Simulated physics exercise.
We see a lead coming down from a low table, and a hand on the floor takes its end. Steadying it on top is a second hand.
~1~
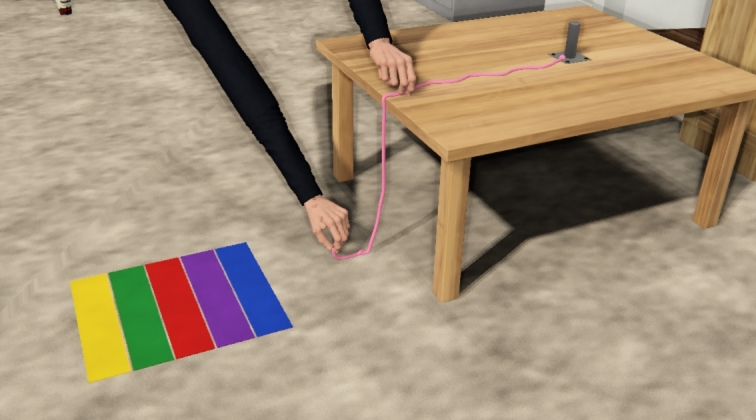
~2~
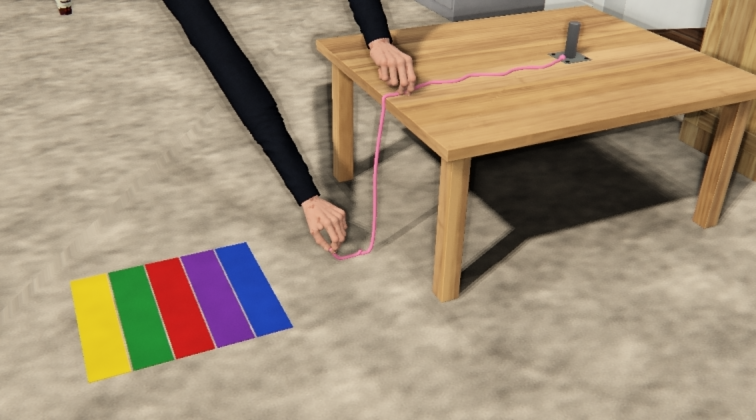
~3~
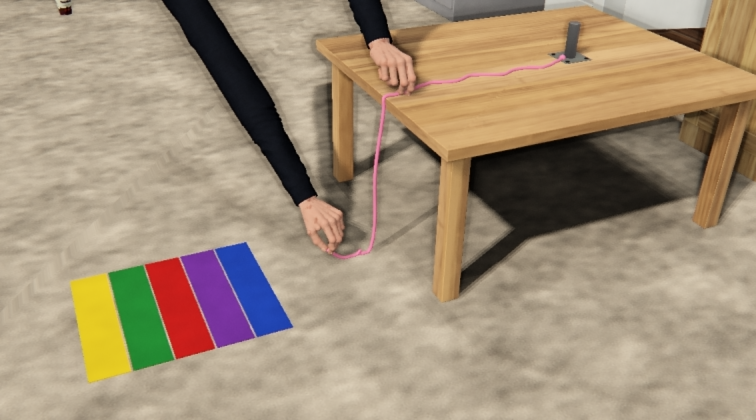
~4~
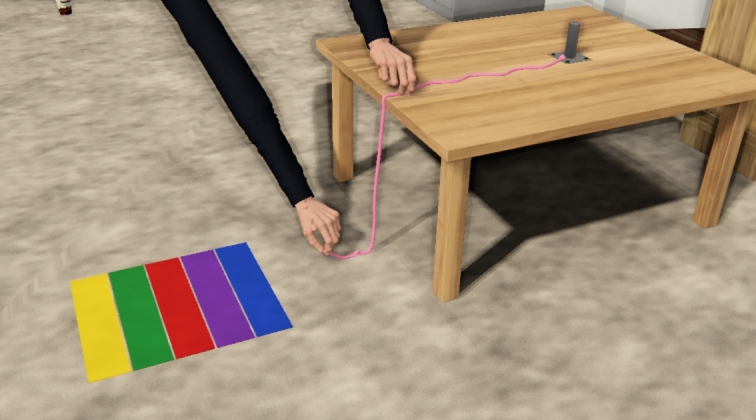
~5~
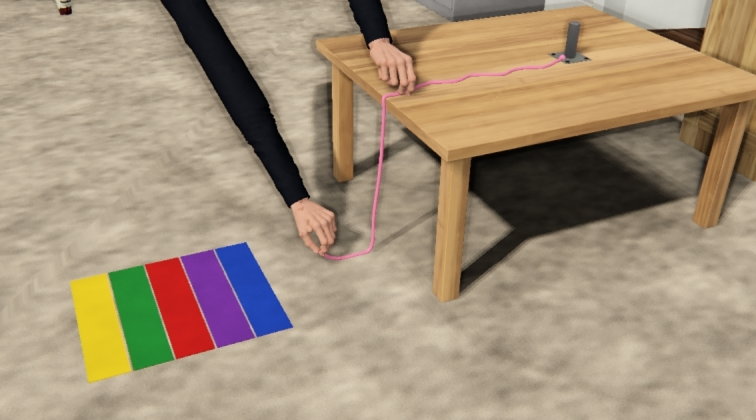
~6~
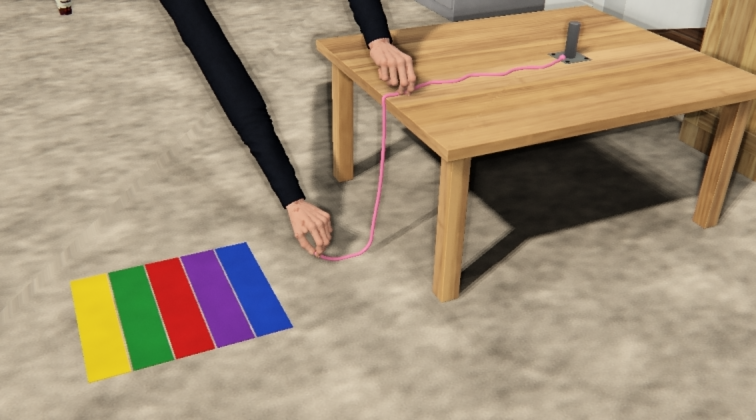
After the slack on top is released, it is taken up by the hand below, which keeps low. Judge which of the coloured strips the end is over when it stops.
It is over the purple strip.
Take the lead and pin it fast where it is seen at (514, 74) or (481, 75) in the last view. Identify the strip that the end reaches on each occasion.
In order: Purple, then purple.
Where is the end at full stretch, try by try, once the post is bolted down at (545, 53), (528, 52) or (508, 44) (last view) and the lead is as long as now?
It works out at around (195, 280), (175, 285) and (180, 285) for the three tries.
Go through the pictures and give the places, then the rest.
In the first frame, end (334, 249); blue (266, 314); purple (228, 324); red (189, 335); green (148, 345); yellow (106, 357).
In the second frame, end (331, 249); lead through (549, 65) (490, 75) (429, 83) (383, 113) (375, 181) (372, 244).
In the third frame, end (328, 250).
In the fourth frame, end (325, 251); lead through (549, 65) (490, 75) (429, 83) (384, 113) (377, 180) (372, 245).
In the fifth frame, end (320, 252).
In the sixth frame, end (316, 253); lead through (549, 65) (490, 75) (429, 83) (384, 113) (381, 180) (369, 245).
Early on, end near (279, 262); short of the strips.
Midway, end near (236, 272); over blue.
At the end of the slack, end near (209, 278); over purple. It gets as far as the purple strip.
